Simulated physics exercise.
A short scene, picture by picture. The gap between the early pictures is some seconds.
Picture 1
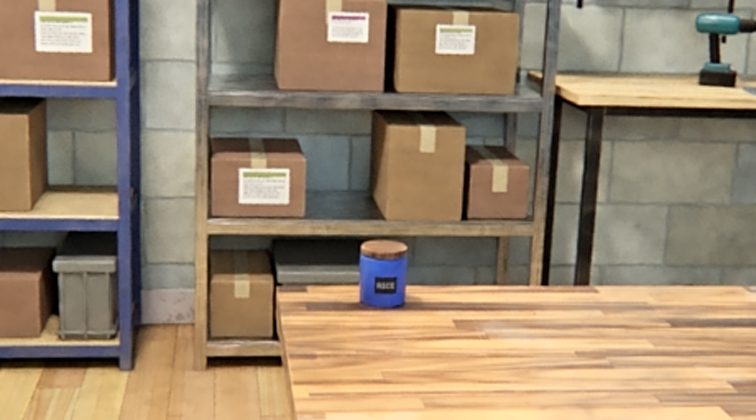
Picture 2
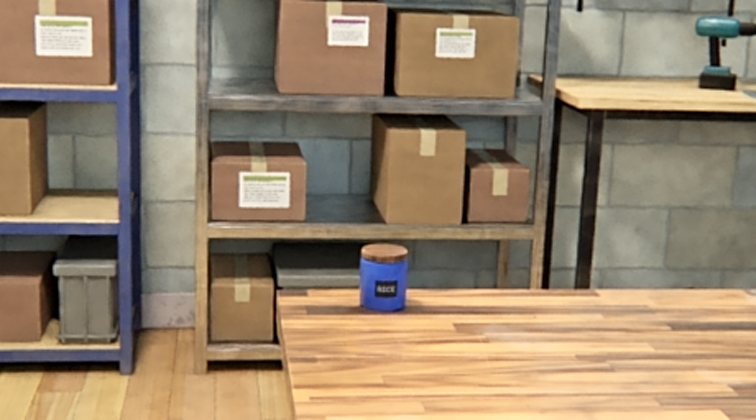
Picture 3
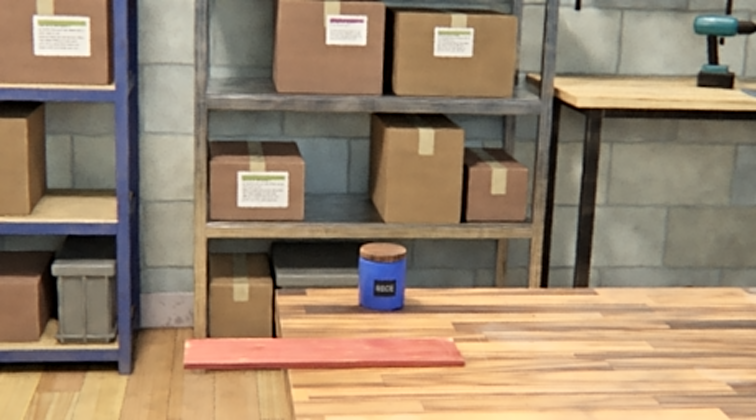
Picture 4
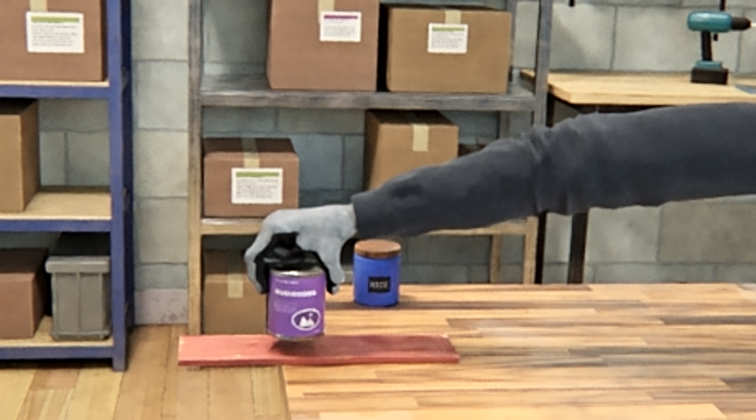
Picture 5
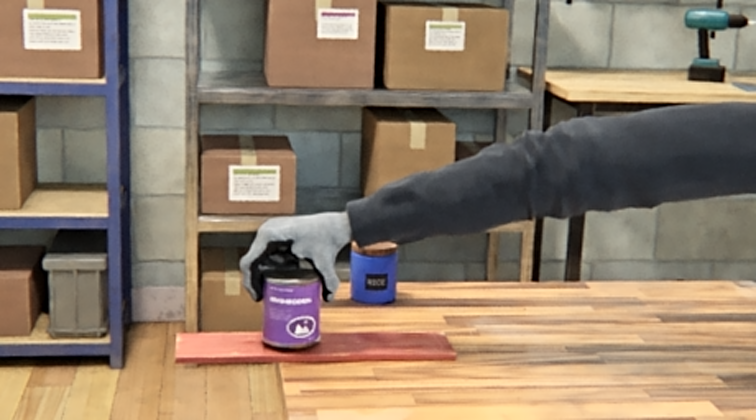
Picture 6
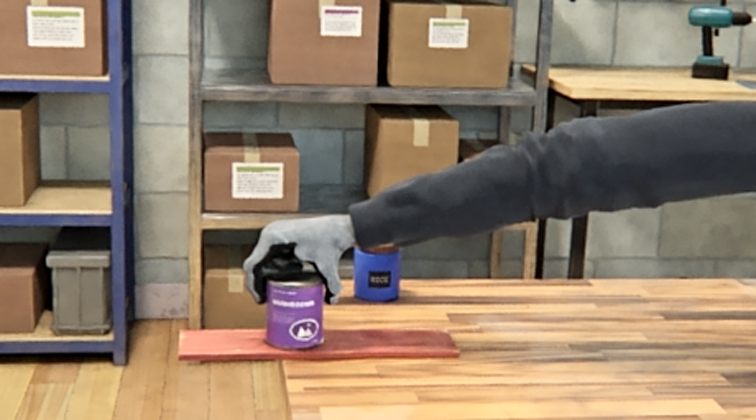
In a storage room, a blue jar stood on a wooden table, then a red board appeared jutting past its left edge, and a gloved hand lowered a purple tin onto the board.
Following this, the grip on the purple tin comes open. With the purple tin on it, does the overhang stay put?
Yes.
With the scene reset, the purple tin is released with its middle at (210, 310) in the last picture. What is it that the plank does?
In that case it drops.
Then, 0.20 s past the last view, nothing moves.
Then, 0.60 s past the last view, purple tin resting near (295, 309).
Finally, all 3 still in place. Final places as the last picture's camera would see them, purple tin near (295, 309). The plank keeps its balance.
